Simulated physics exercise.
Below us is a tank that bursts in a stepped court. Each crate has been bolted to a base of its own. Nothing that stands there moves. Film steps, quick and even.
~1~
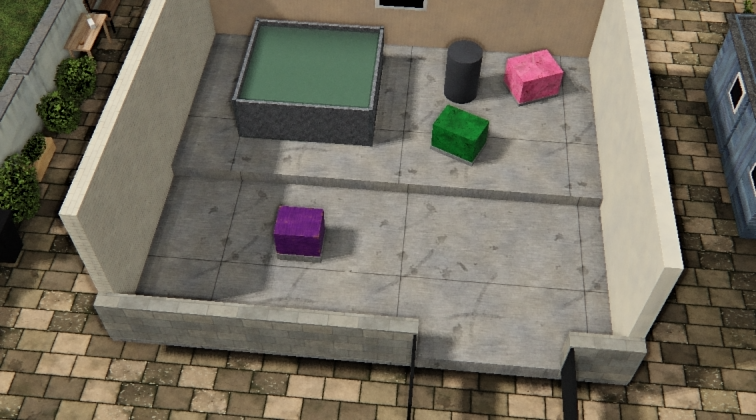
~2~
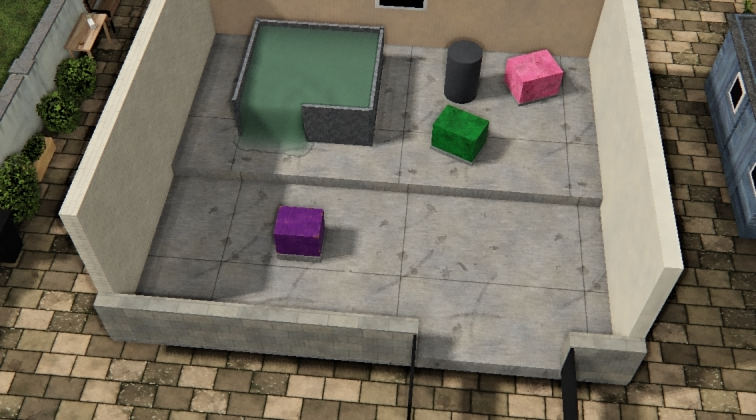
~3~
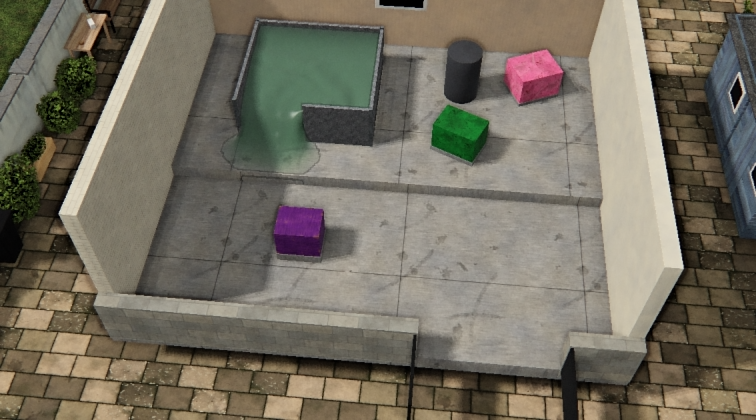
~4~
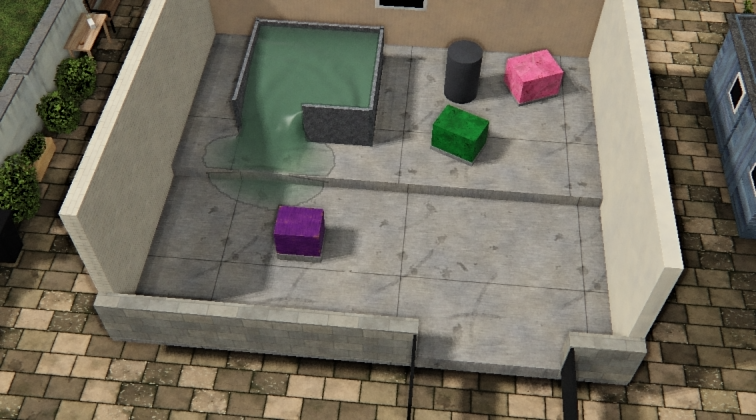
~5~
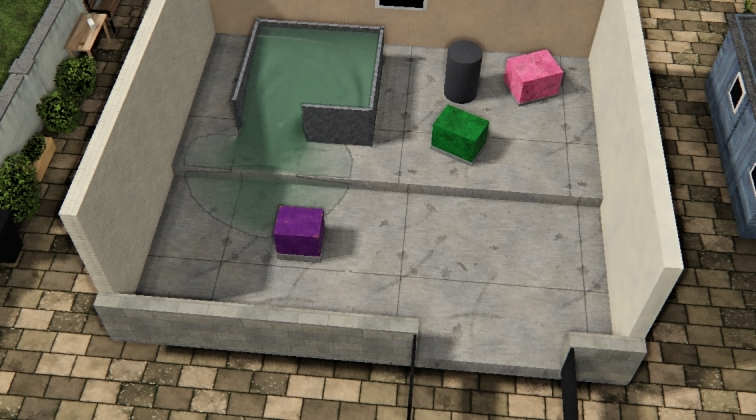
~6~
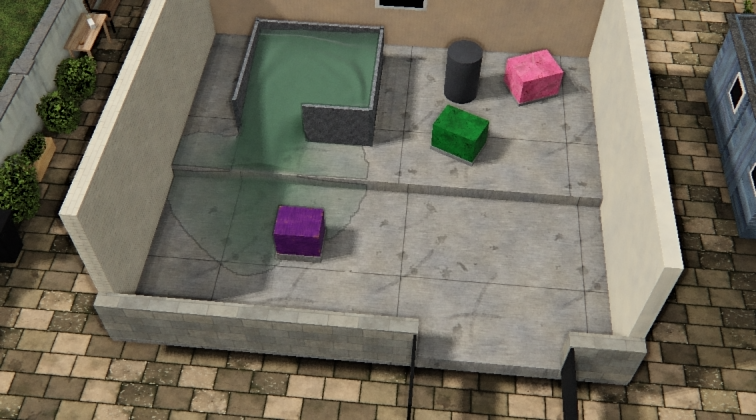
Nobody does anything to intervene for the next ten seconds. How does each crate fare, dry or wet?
The pink crate comes out dry. The purple crate comes out wet. The green crate comes out dry.
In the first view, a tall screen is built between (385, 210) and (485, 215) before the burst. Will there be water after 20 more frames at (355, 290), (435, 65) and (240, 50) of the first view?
The first point comes out inundated, the next unwetted, the last unwetted.
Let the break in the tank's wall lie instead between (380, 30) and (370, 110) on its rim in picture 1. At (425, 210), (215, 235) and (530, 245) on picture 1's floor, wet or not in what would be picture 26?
First spot drenched, second unwetted, third drenched.
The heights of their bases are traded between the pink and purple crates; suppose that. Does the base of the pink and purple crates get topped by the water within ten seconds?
The pink crate stays clear, and the purple crate gets flooded.
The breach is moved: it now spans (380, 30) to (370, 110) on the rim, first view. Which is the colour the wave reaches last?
The purple-painted one, by my reading.
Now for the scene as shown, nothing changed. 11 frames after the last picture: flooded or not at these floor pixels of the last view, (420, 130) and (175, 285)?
First spot spared, second spot inundated.
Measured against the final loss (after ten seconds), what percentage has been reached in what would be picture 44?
Around 20 % of the total, roughly.
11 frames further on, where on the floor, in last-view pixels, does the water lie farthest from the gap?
Somewhere near (482, 318).
A moment on, water covers 25 % of the floor; the pink crate not reached, the purple crate water round its plinth, the green crate not reached.
Next, water covers 40 % of the floor; the pink crate not reached, the purple crate water round its plinth, the green crate not reached.
Then, water covers 55 % of the floor; the pink crate not reached, the purple crate water round its plinth, the green crate water round its plinth.
Later, water covers 55 % of the floor; the pink crate not reached, the purple crate water round its plinth, the green crate water round its plinth.
In the end, water covers 55 % of the floor; the pink crate stayed above the water, the purple crate was topped, the green crate stayed above the water.
